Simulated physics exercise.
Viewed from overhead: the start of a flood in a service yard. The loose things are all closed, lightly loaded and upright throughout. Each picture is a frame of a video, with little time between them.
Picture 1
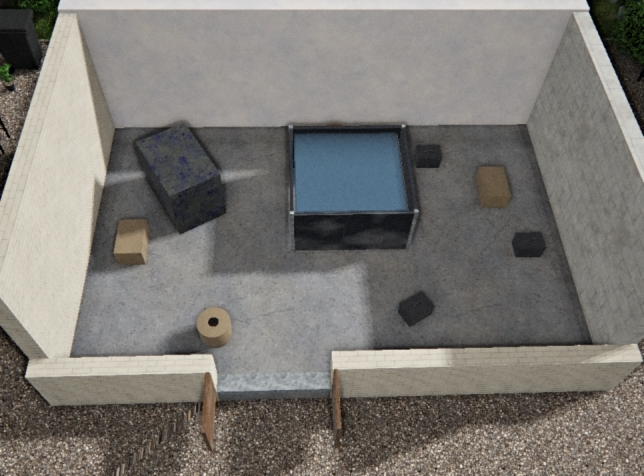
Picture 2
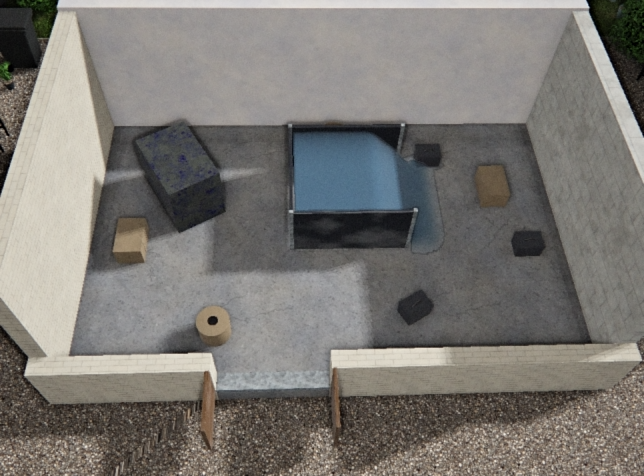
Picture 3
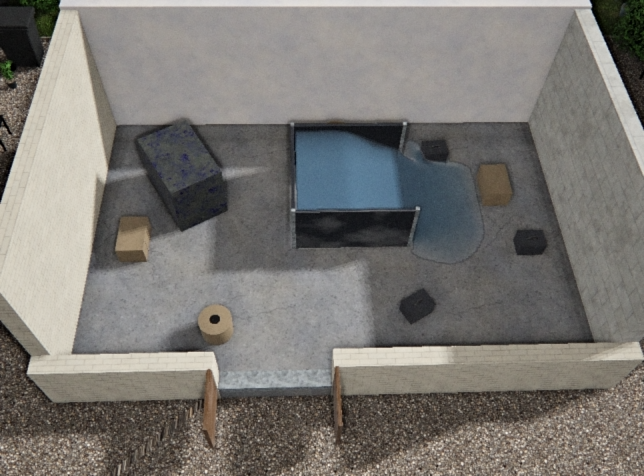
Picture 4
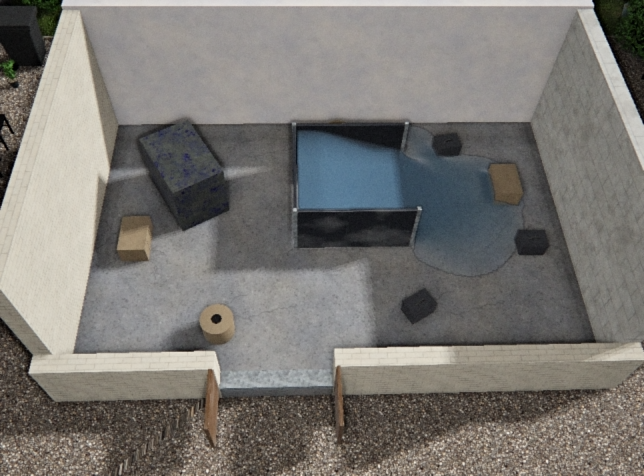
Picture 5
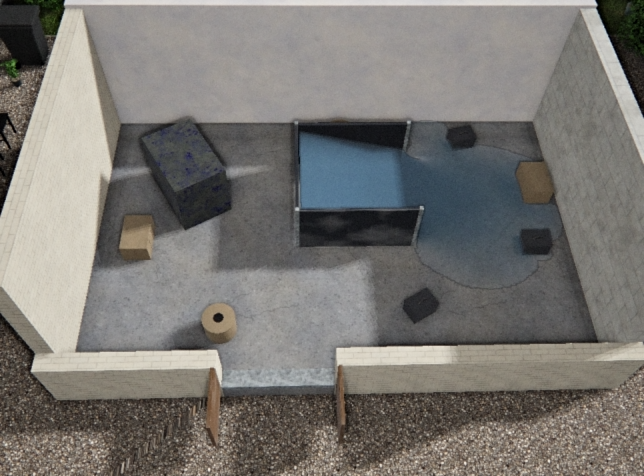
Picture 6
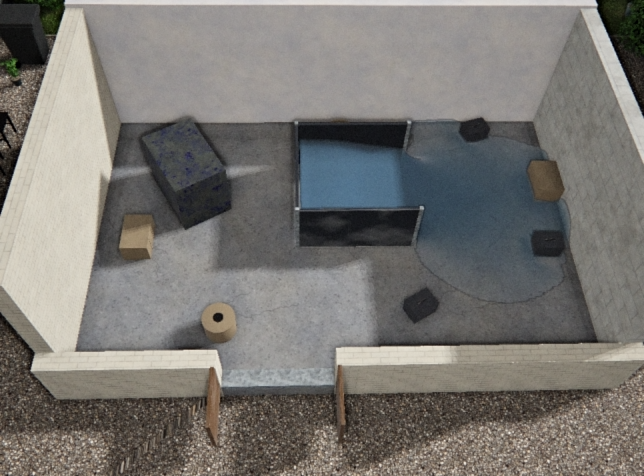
Blue water spreading rightward across a walled yard from an open-sided tank, pushing a tan box and small dark boxes along.
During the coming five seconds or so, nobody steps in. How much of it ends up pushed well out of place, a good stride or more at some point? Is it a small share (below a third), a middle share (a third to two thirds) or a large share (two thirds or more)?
A large share, two thirds or more.
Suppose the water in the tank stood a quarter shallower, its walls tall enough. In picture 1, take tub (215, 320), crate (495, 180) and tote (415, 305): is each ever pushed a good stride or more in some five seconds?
Order as given: Not past it; displaced that much; displaced that much.
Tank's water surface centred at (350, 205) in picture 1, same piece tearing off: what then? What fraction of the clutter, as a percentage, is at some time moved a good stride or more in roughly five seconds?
That comes out at some 90 %.
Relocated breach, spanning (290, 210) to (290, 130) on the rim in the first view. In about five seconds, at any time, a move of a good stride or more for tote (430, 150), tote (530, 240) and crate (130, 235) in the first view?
Never got that far, never got that far, got that far.
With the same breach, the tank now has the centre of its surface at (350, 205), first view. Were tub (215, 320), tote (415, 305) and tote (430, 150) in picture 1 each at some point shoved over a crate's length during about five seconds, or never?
The three, one by one: Past that mark, past that mark and past that mark.
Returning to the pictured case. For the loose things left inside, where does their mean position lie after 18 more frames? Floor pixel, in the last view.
In the last view, somewhere about (318, 217).
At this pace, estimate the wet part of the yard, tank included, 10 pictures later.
40 %, give or take.
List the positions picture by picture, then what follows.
The first picture shows a tote at (429, 152), on the bottom; a crate at (495, 181) rests on the ground; 0 of 8 have shifted.
The second picture shows a tote at (429, 151) rests on the ground; a crate at (494, 180), on the bottom; 0 of 8 have shifted.
The third picture shows a tote at (435, 147) rests on the ground, close to its start; a crate at (496, 179) rests on the ground; 1 of 8 have shifted.
The fourth picture shows a tote at (448, 141), on the bottom, a stride from its start; a crate at (507, 178), on the bottom, close to its start; 2 of 8 have shifted.
The fifth picture shows a tote at (463, 133) rests on the ground, a stride from its start; a crate at (537, 176), on the bottom, a stride from its start; 2 of 8 have shifted.
The sixth picture shows a tote at (476, 126), on the bottom, a stride from its start; a crate at (548, 175), on the bottom, a stride from its start; 3 of 8 have shifted.
A moment on, 2 of 8 are well off their spots; 2 afloat.
Next, 3 of 8 are well off their spots; 3 afloat.
Later, 6 of 8 are well off their spots; 3 afloat.
In the end, 6 of 8 are well off their spots, and 7 have been at some point; 3 afloat.
